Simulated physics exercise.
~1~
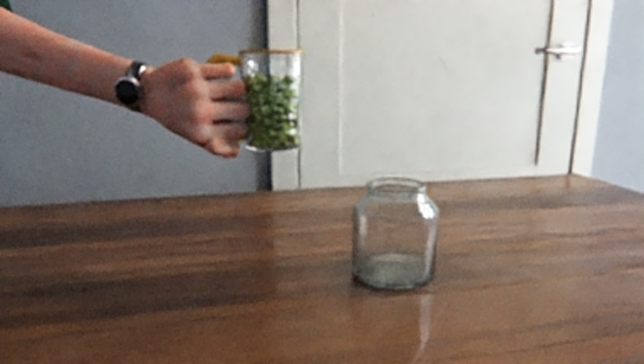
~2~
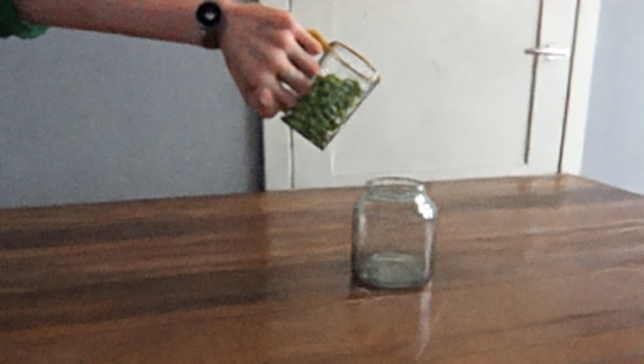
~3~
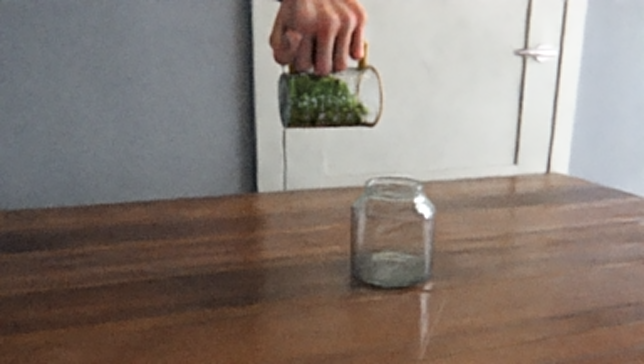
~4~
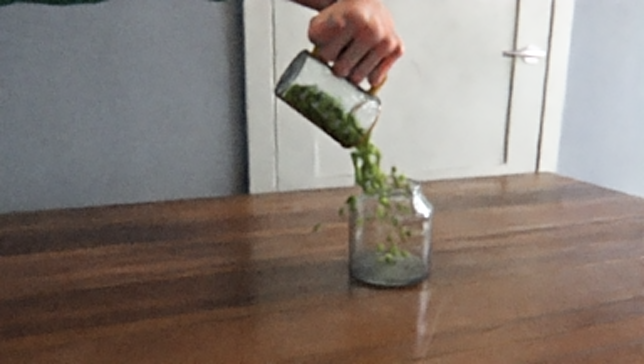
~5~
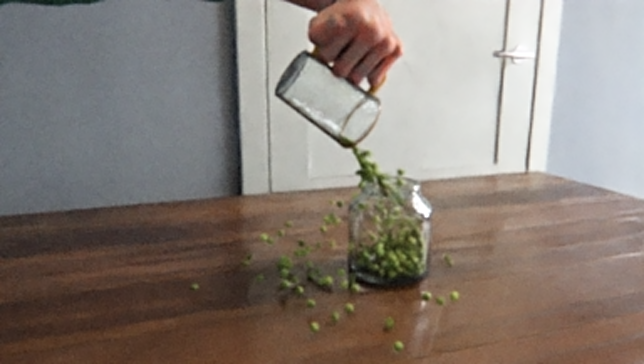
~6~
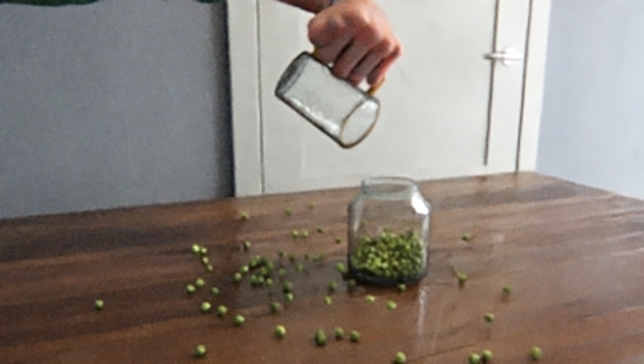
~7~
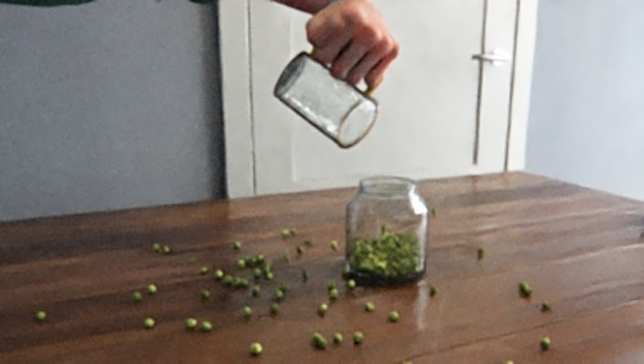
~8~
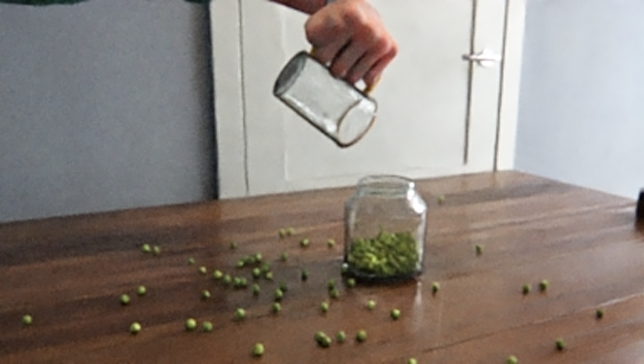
A hand wearing a dark watch reaches in from the left, holding a clear cup of green dried peas above a wooden table. An empty glass jar stands right of centre, with a white door and grey wall behind, all seen from the front by a slightly drifting camera. The hand moves right and tips the cup on its side, then further until its mouth points down at the jar. Peas pour out, some dropping into the jar while others bounce and scatter across the table. Finally the emptied cup stays tilted above the partly filled jar, with stray peas lying around it.
